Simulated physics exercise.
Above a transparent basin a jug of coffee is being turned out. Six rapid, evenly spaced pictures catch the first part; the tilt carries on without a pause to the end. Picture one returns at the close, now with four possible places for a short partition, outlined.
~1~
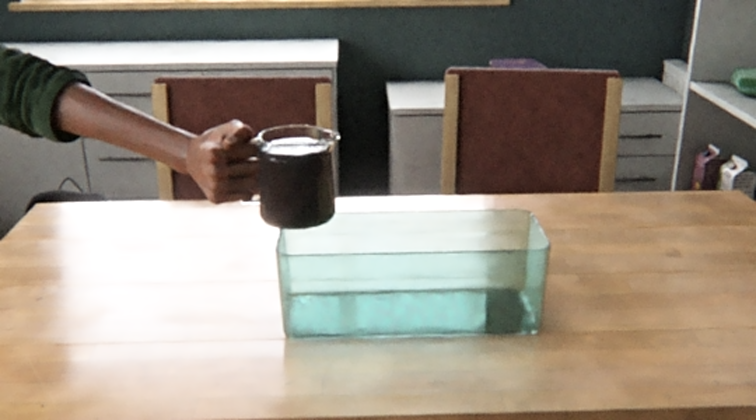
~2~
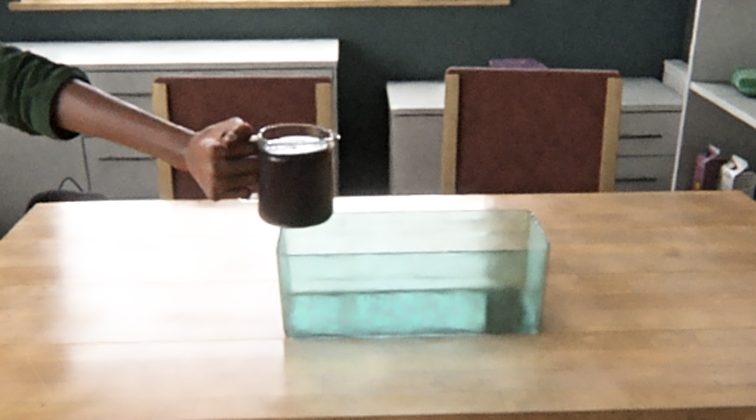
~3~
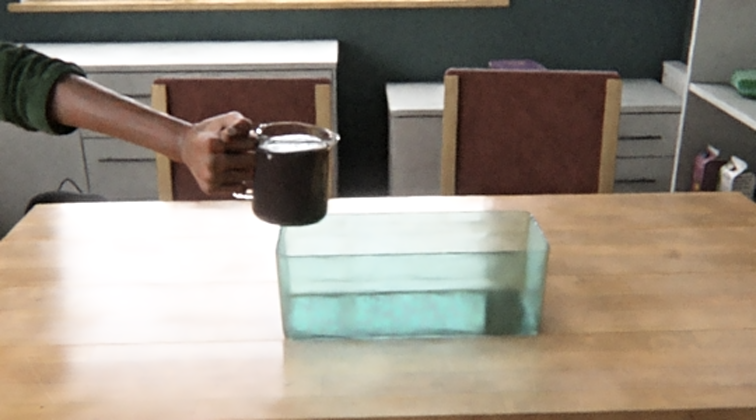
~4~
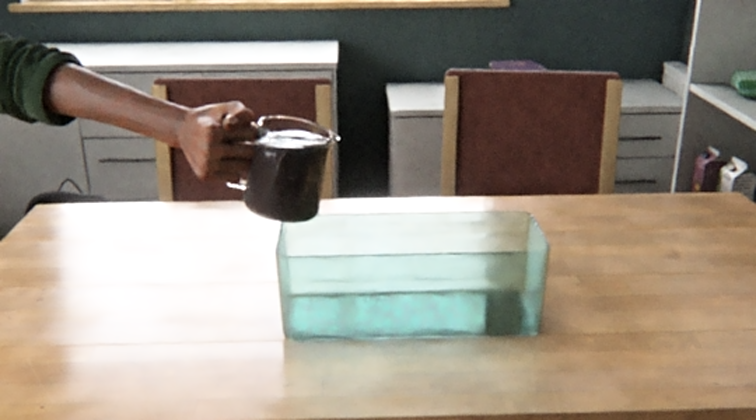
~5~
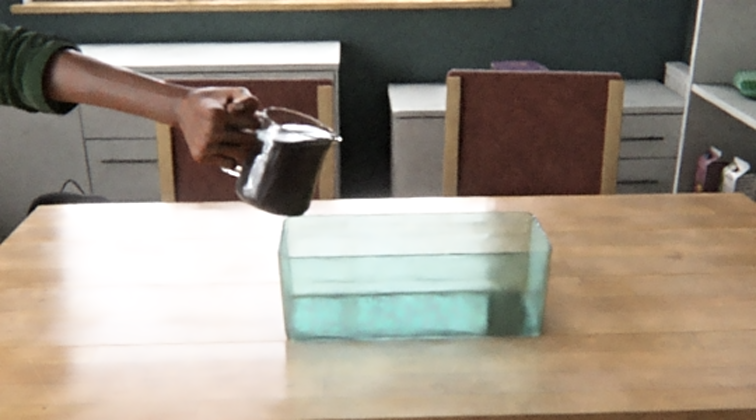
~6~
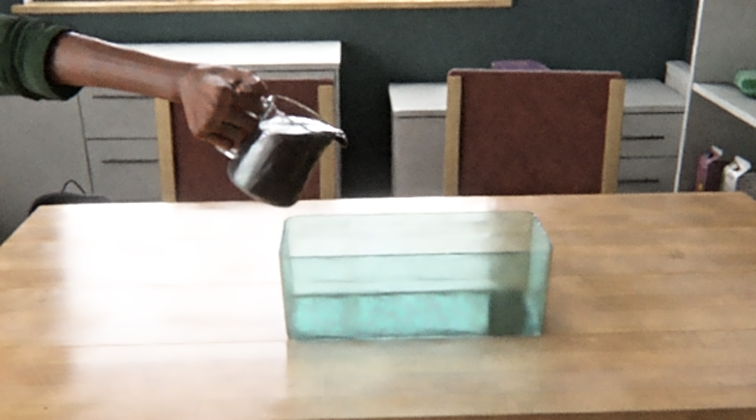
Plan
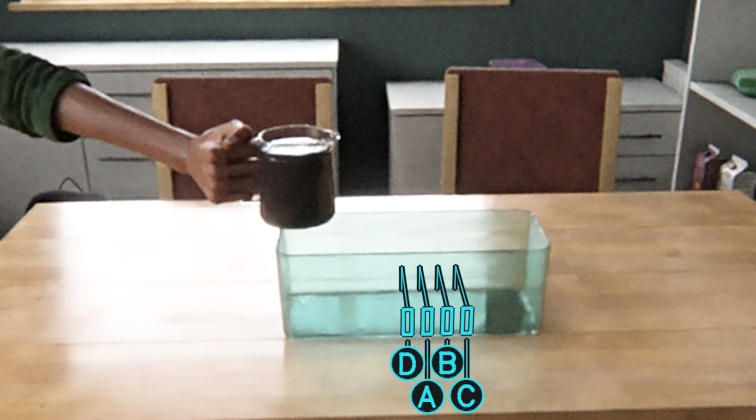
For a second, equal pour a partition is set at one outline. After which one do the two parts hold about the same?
A is best.
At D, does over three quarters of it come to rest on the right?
Yes, it does.
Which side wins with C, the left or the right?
The left one.
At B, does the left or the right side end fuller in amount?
The left side.
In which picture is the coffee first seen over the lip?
Picture 6.
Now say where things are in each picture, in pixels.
Upright, lip at (339, 137); basin from (283, 335) to (541, 329); nothing has left yet, in the first frame.
Upright, lip at (339, 137); nothing has left yet, in the second frame.
Tipped about 5°, lip at (338, 138); nothing has left yet, in the third frame.
Tipped about 12°, lip at (338, 138); nothing has left yet, in the fourth frame.
Tipped about 20°, lip at (339, 139); nothing has left yet, in the fifth frame.
Tipped about 31°, lip at (340, 138); coffee is over the lip, down to (344, 145), in the sixth frame.
In cyan, A at (427, 340); B at (447, 340); C at (466, 339); D at (407, 341).
For slot A, about 43 % ends left of the wall and 56 % right of it.
For slot B, about 87 % ends left of the wall and 11 % right of it.
For slot C, about 88 % ends left of the wall and 9 % right of it; 3 % is lost outside.
For slot D, about 13 % ends left of the wall and 86 % right of it.
